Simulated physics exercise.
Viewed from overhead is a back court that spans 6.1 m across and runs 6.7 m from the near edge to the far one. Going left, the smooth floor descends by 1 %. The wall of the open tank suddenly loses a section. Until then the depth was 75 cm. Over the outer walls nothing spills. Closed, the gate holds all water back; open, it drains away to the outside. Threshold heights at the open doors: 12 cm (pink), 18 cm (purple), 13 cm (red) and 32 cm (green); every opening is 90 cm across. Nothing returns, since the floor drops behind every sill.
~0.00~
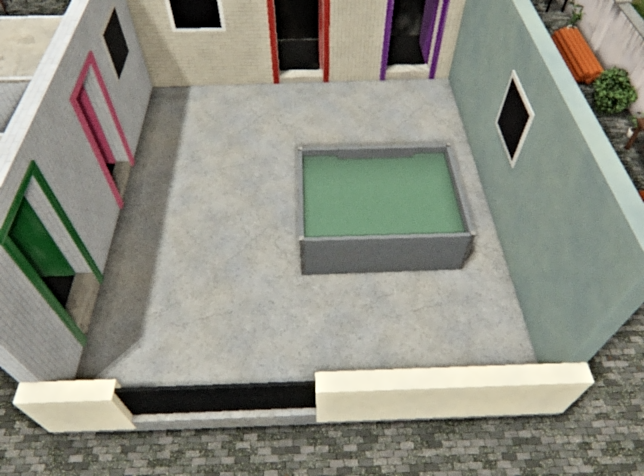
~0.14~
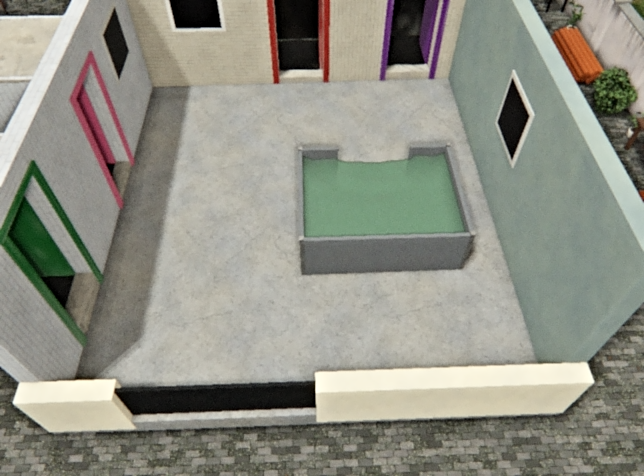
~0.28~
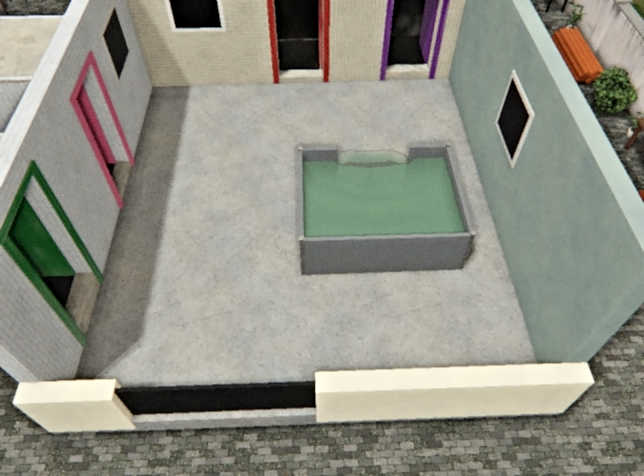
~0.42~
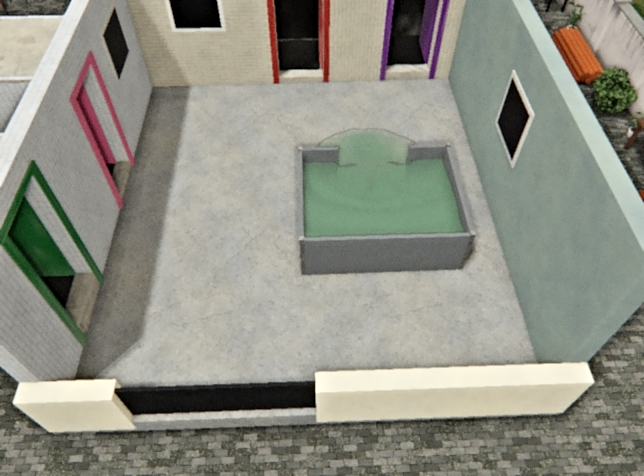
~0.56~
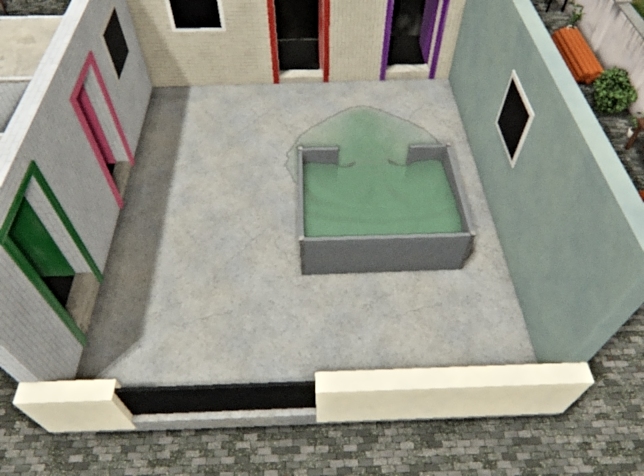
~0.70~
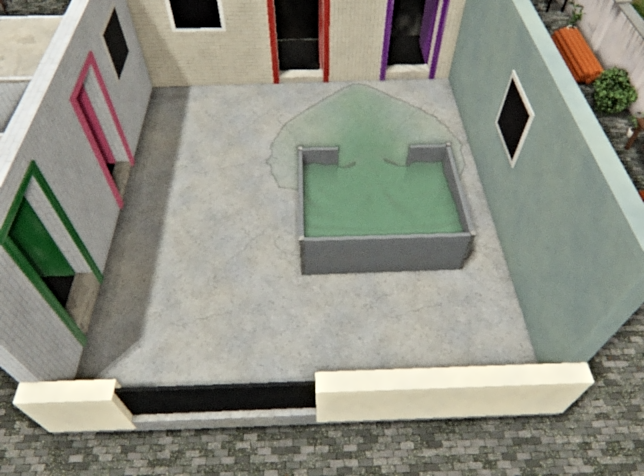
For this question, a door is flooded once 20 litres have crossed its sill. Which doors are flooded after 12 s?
In the end at the pink door the inflow will be within bounds; at the purple door the inflow will be out of bounds; at the red door the inflow will be out of bounds; at the green door the inflow will be within bounds.
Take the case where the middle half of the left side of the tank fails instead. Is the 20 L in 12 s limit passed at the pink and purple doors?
Checking each door against the limit: Pink tops it, purple does not exceed it.
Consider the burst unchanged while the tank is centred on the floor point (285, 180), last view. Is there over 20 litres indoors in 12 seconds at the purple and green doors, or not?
Relative to the limit, purple is within it and green is within it.
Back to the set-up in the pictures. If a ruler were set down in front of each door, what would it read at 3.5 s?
Depths: Pink door 4 cm, purple door 18 cm, red door 20 cm, green door 0 cm.
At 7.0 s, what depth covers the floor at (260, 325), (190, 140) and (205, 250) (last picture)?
Around 2 cm, 13 cm and 3 cm, in the order given.
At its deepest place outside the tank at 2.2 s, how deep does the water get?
Max around 36 cm.
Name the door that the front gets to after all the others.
Door: Green.
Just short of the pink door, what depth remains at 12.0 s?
8.0 cm.
After 1.4 s water covers 30 % of the floor and is deepest (40 cm) near (367, 180); pink door not reached, purple door 29 cm at the sill, 5 L in, red door 28 cm at the sill, 12 L in, green door not reached.
After 2.2 s water covers 35 % of the floor and is deepest (36 cm) near (400, 89); pink door not reached, purple door 33 cm at the sill, 44 L in, red door 27 cm at the sill, 70 L in, green door not reached.
After 3.5 s water covers 40 % of the floor and is deepest (28 cm) near (152, 91); pink door 4 cm at the sill, 0 L in, purple door 18 cm at the sill, 88 L in, red door 20 cm at the sill, 118 L in, green door not reached.
After 7.0 s water covers 80 % of the floor and is deepest (18 cm) near (69, 405); pink door 10 cm at the sill, 0 L in, purple door 11 cm at the sill, 90 L in, red door 13 cm at the sill, 147 L in, green door 5 cm at the sill, 0 L in.
After 12.0 s water covers 95 % of the floor and is deepest (14 cm) near (73, 392); pink door 8 cm at the sill, 0 L in, purple door 5 cm at the sill, 90 L in, red door 7 cm at the sill, 147 L in, green door 10 cm at the sill, 0 L in.
